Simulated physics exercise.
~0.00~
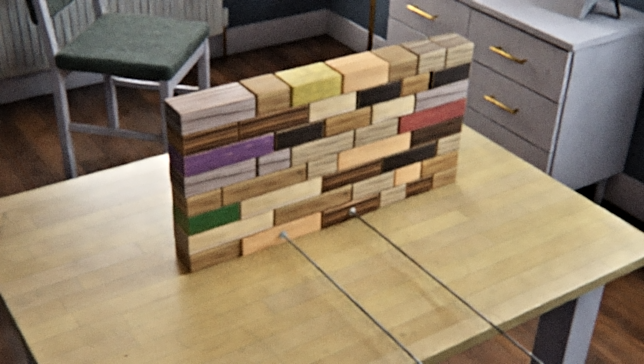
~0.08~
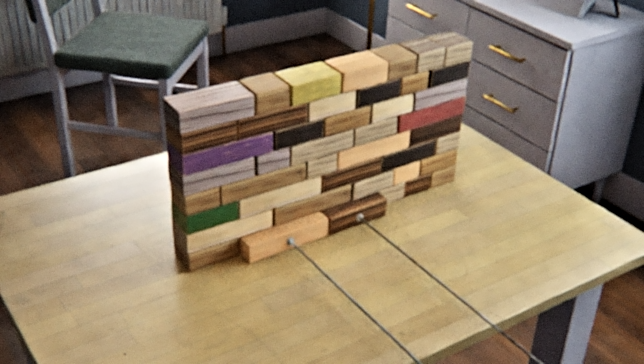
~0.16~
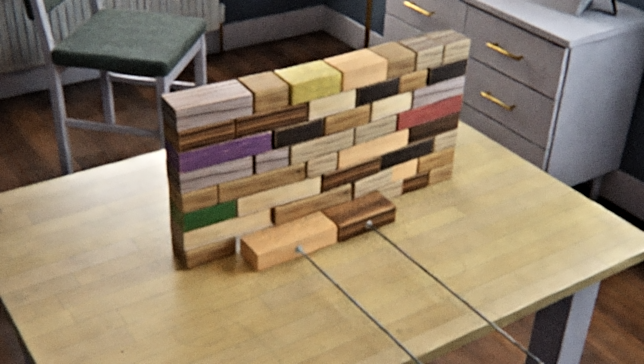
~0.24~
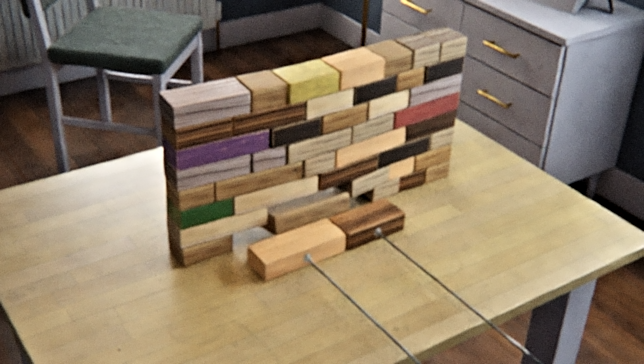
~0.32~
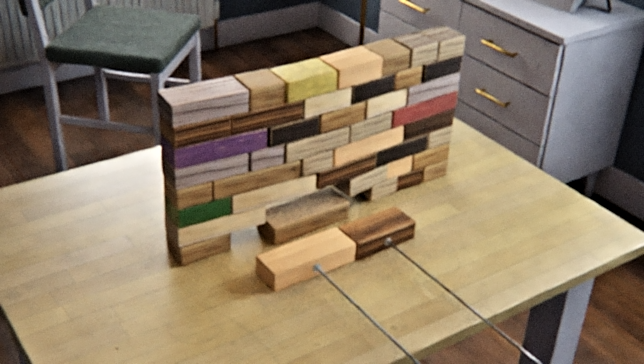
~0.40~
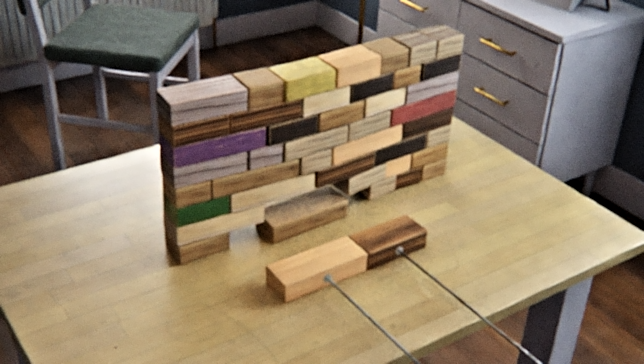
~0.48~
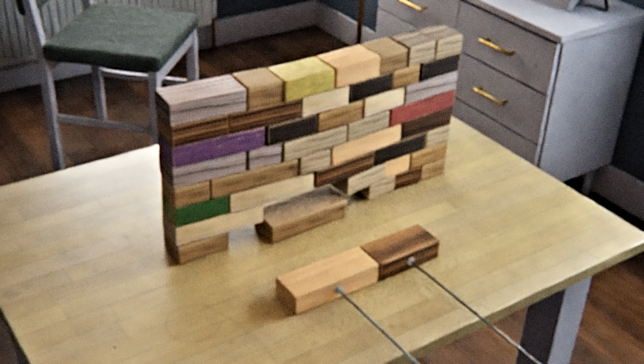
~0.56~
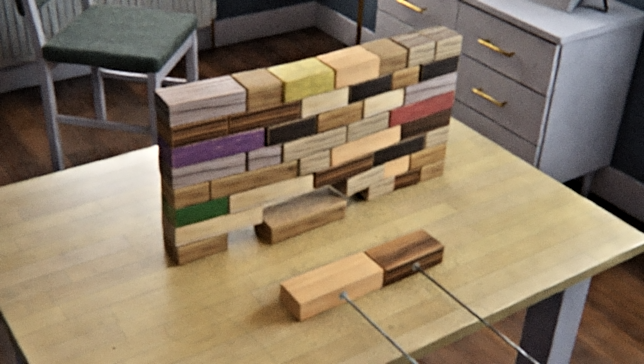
In a room with a grey drawer cabinet and a green-seated chair behind, a light wooden table is seen from above at an angle. On it stands a staggered wall of wooden blocks, mostly browns and tans, with a purple and a green block at the left, a yellow one on top and a red one at the right. Two thin rods draw a pale orange block and a dark brown neighbour out of the bottom row toward the viewer. As they clear the face, a block above them drops and tilts into the gap. The pair slides farther across the table, while the rest of the wall stays standing, the yellow block still on top.
